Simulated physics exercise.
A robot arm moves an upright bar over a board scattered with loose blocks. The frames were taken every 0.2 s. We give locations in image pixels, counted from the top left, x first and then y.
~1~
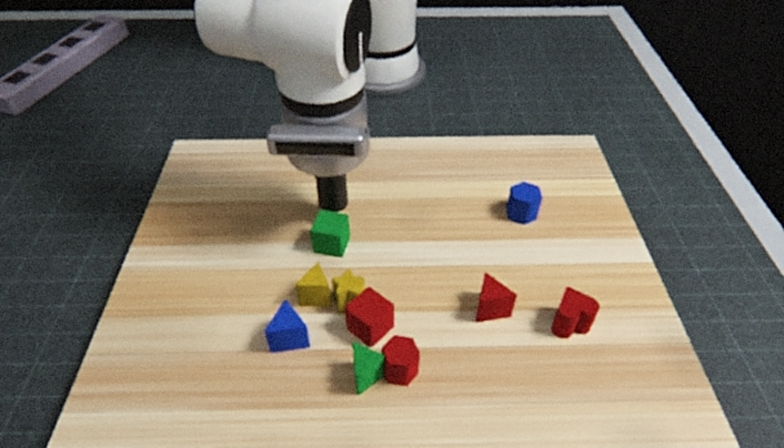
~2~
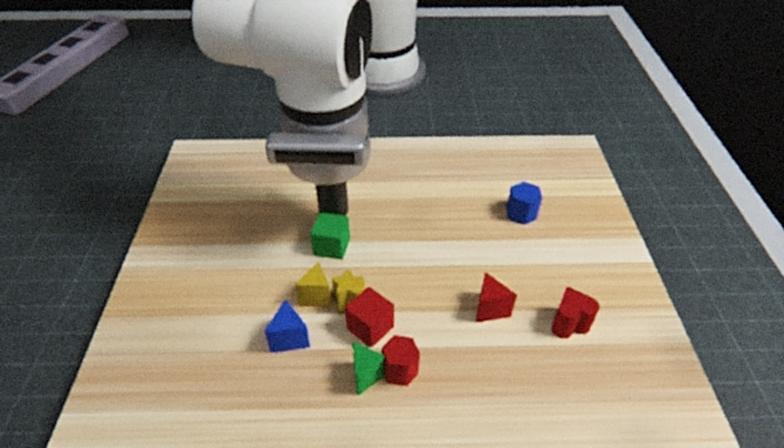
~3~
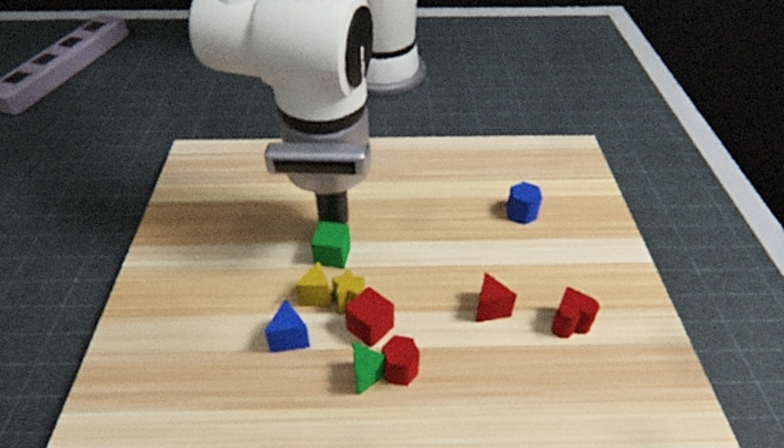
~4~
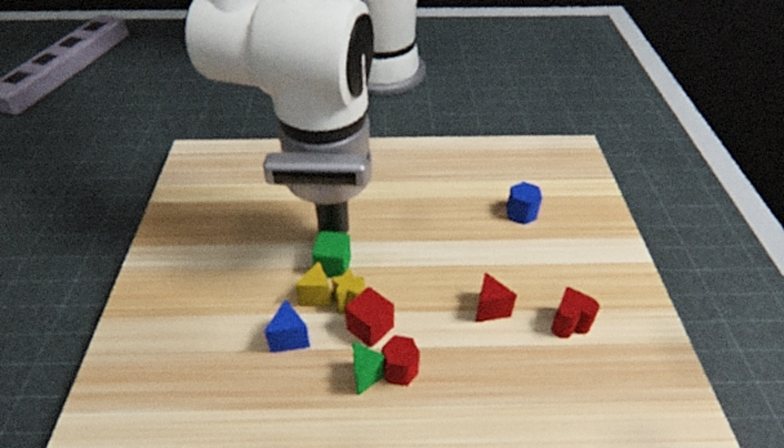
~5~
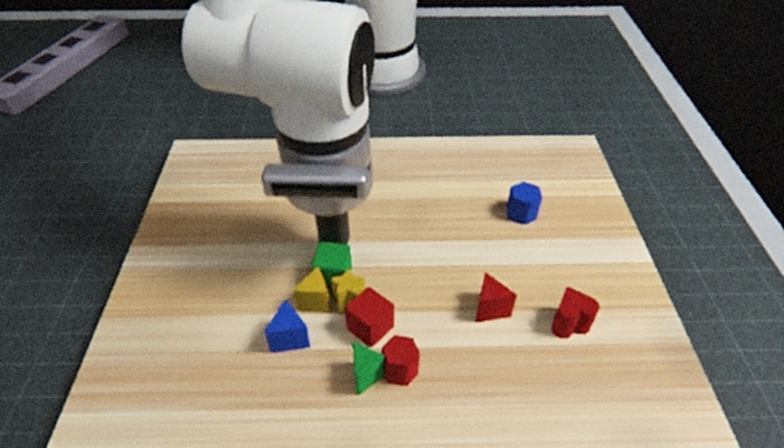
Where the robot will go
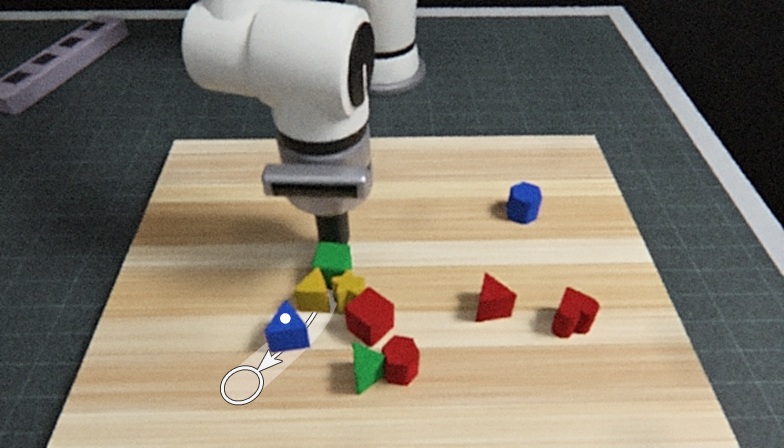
On a wooden board scattered with colored blocks, a robot arm's upright bar pushes a green cube slowly toward the viewer, closing the short gap to two yellow blocks and nudging the yellow triangular one slightly.
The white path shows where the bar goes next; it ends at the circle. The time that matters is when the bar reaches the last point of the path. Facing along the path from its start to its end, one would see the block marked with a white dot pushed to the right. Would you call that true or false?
This is true.
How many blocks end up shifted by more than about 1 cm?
Blocks displaced: At least 3.
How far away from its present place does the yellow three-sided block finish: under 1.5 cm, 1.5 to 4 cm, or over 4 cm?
It moves more than 4 cm.
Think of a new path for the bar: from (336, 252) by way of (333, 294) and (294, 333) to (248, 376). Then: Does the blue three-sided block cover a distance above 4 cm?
Yes, it checks out.
Drawn move, from (336, 252) through (322, 296) and (292, 341) to (242, 385); the dot is on the blue three-sided block.
What follows on the original path. One third of the way, bar at (321, 284); blue three-sided block at (280, 325); yellow three-sided block at (310, 327), turned 60° clockwise; green square block at (319, 302); yellow star-shaped block at (353, 304), turned 50° anticlockwise; red square block at (384, 316).
Two thirds of the way, bar at (288, 330); blue three-sided block at (258, 341); yellow three-sided block at (314, 374), turned 15° clockwise; green square block at (302, 348), turned 45° anticlockwise; yellow star-shaped block at (353, 304), turned 50° anticlockwise; red square block at (384, 316).
At the end, bar at (238, 374); blue three-sided block at (206, 388); yellow three-sided block at (316, 377); green square block at (300, 353), turned 55° anticlockwise; yellow star-shaped block at (353, 304), turned 50° anticlockwise; red square block at (384, 316).
